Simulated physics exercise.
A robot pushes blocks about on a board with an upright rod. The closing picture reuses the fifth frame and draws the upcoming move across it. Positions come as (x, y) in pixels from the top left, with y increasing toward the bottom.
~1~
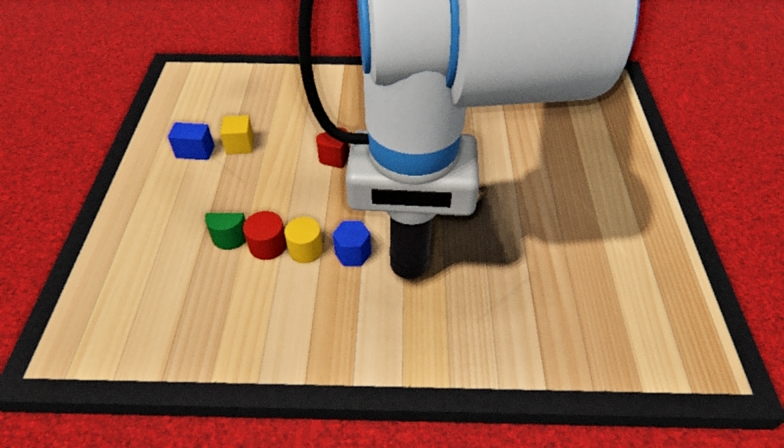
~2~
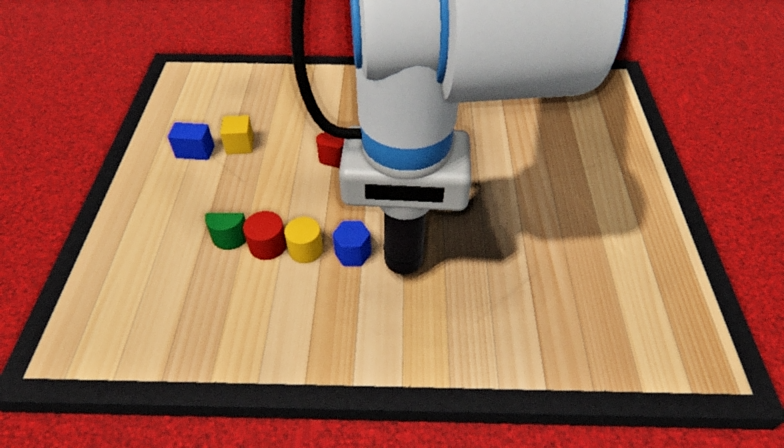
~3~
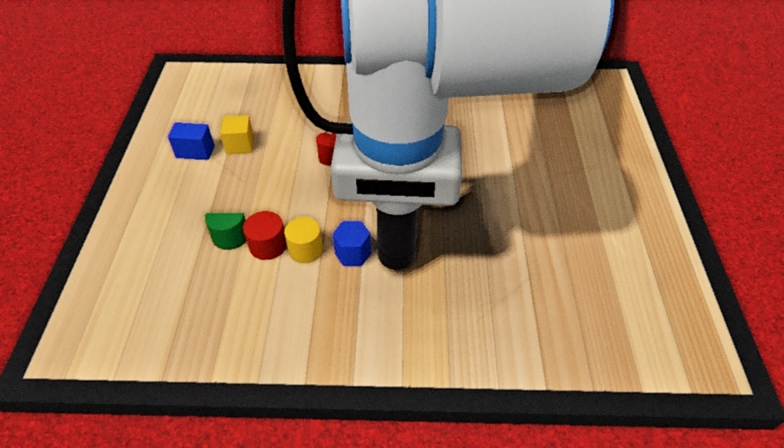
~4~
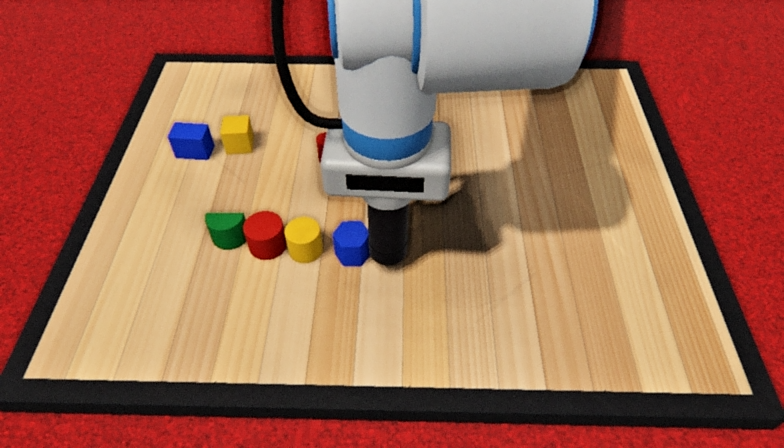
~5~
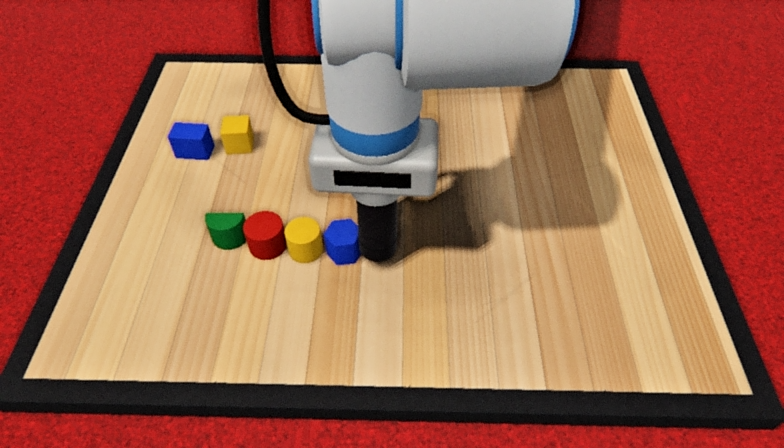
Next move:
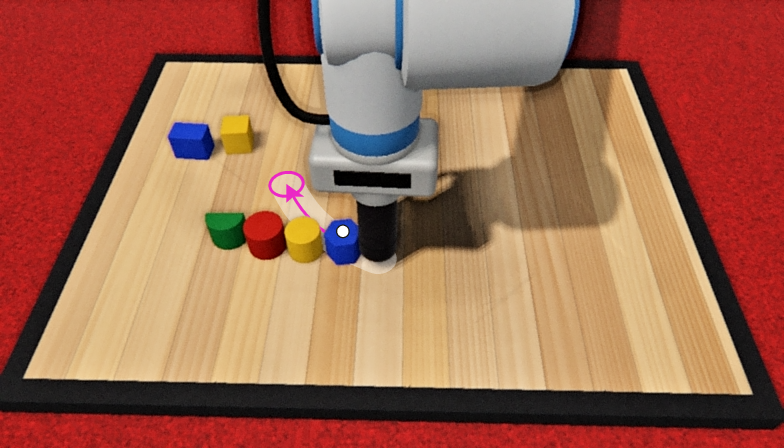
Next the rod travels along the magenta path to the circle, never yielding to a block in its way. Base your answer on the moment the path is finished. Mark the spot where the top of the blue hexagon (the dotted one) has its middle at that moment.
I'd expect the centre of its top face to be at (278, 217).
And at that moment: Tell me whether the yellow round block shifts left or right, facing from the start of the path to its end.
The shift is to the left of that direction.
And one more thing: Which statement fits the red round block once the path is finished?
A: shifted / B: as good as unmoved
I choose A.
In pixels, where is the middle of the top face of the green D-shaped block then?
The point I'd pick in the picture is (203, 213).
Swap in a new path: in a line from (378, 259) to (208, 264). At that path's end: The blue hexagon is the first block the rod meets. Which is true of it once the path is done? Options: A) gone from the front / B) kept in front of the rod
Letter B.
The drawn path runs from (378, 259) by way of (336, 239) and (305, 214) to (287, 184); the dot is on the blue hexagon.
On the path given first. One third of the way, rod (334, 228); green D-shaped block (204, 214), turned 40° anticlockwise; red round block (233, 223); yellow round block (264, 237); blue hexagon (296, 223), turned 50° anticlockwise.
Two thirds of the way, rod (303, 203); green D-shaped block (203, 213), turned 45° anticlockwise; red round block (229, 224); yellow round block (256, 242); blue hexagon (278, 217), turned 110° anticlockwise.
At the end, rod (284, 173); green D-shaped block (203, 213), turned 45° anticlockwise; red round block (229, 224); yellow round block (256, 242); blue hexagon (278, 217), turned 110° anticlockwise.
